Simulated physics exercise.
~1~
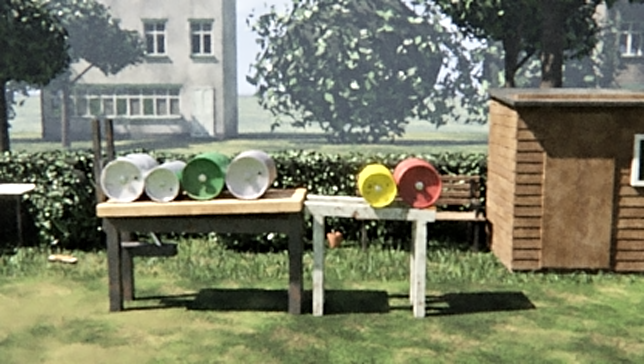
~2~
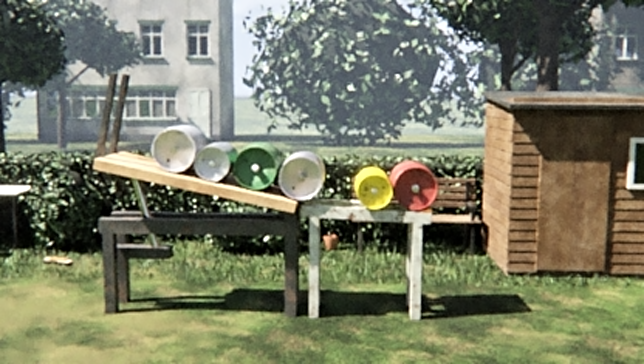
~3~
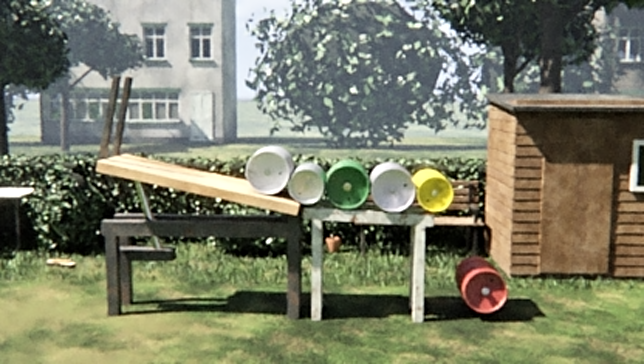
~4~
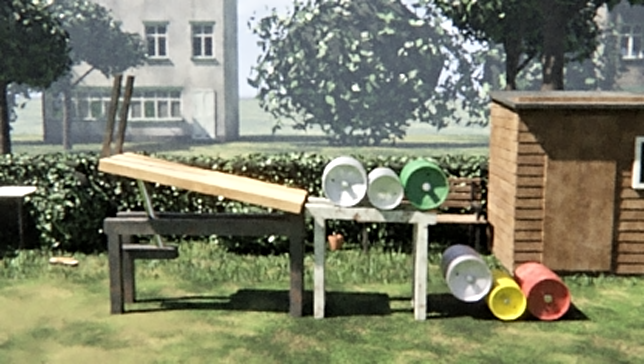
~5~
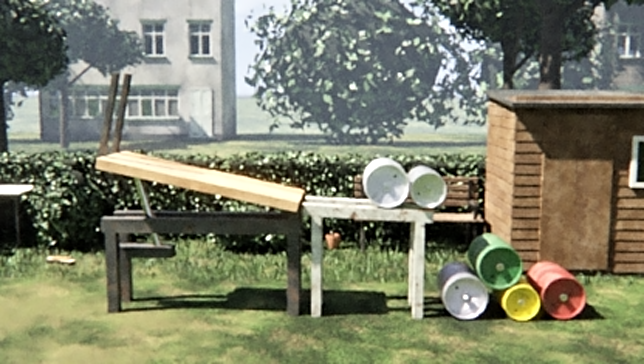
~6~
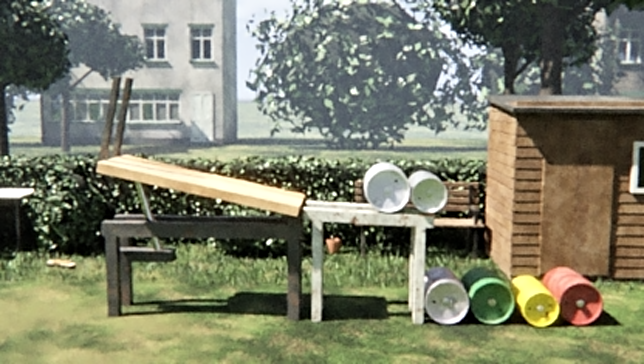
In a grassy yard beside a wooden shed, a bench's wooden top tilts up at its left side, sending white and green drums rolling right against yellow and red ones; four drop off the neighbouring stand and settle in a row on the grass, while two white ones remain on top.
